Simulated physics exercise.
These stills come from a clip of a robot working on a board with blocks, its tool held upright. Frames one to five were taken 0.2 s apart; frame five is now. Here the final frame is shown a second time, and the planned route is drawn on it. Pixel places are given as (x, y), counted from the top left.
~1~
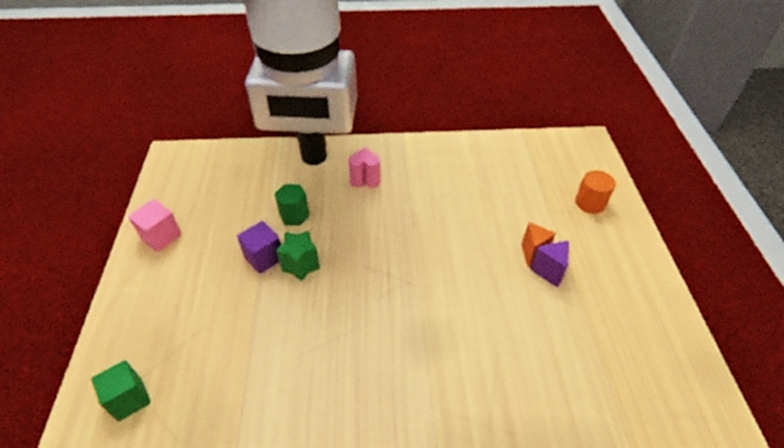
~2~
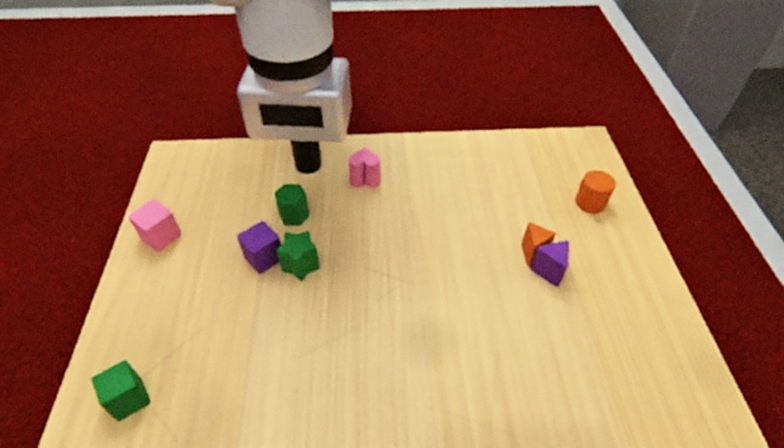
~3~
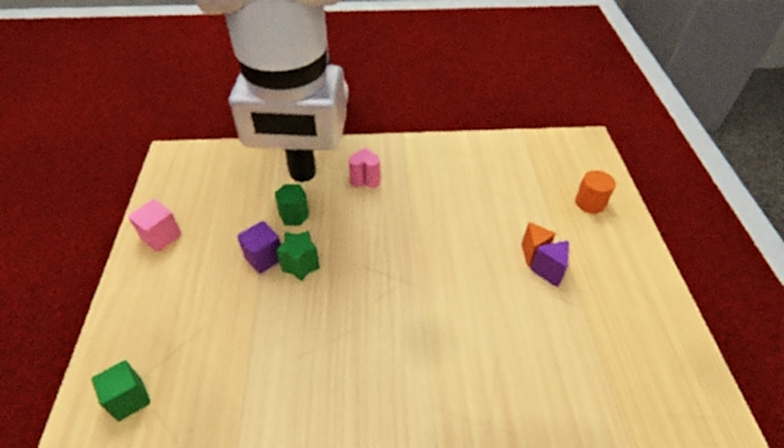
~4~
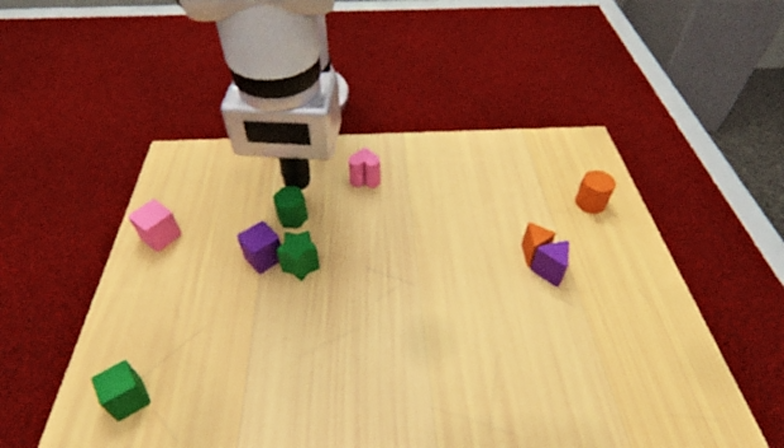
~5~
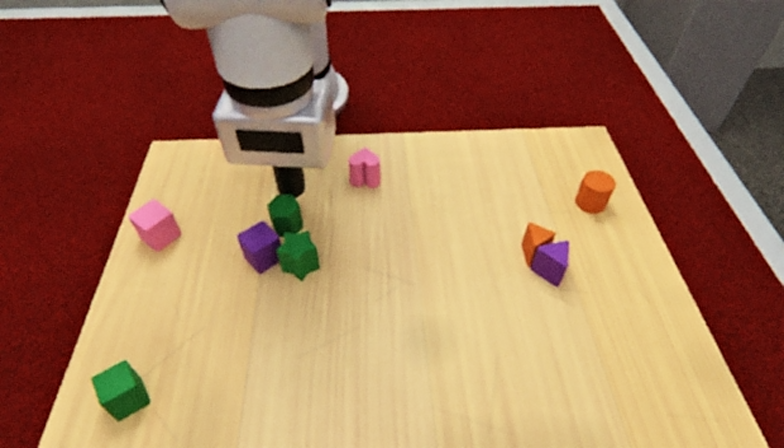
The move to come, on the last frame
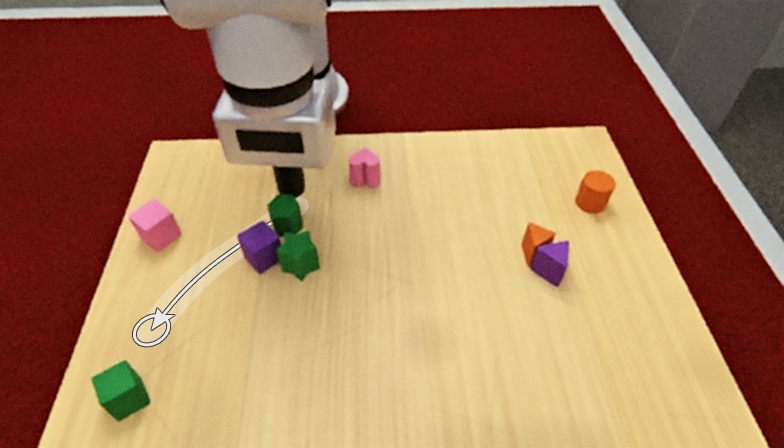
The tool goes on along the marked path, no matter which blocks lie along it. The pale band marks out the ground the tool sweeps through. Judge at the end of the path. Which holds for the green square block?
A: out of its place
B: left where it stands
Letter B.
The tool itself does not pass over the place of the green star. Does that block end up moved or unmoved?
It keeps its position.
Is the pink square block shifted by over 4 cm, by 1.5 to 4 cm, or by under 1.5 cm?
That block covers short of 1.5 cm.
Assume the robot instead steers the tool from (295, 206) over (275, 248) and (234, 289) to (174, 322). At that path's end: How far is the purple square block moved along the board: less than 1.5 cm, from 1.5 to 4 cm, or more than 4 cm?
The purple square block ends up quite far away, over 4 cm.
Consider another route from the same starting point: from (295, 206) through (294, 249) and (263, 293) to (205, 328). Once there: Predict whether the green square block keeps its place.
The green square block keeps its place.
Path on the board, from (295, 206) over (223, 257) to (152, 330).
What follows on the original path. One third of the way, tool (243, 223); purple square block (245, 255), turned 20° anticlockwise; green hexagon (263, 231), turned 45° anticlockwise.
Two thirds of the way, tool (189, 263); purple square block (245, 255), turned 20° anticlockwise; green hexagon (263, 231), turned 50° anticlockwise.
At the end, tool (141, 315); green square block in place; pink square block in place; purple square block (245, 255), turned 20° anticlockwise; green hexagon (263, 231), turned 50° anticlockwise; green star in place.
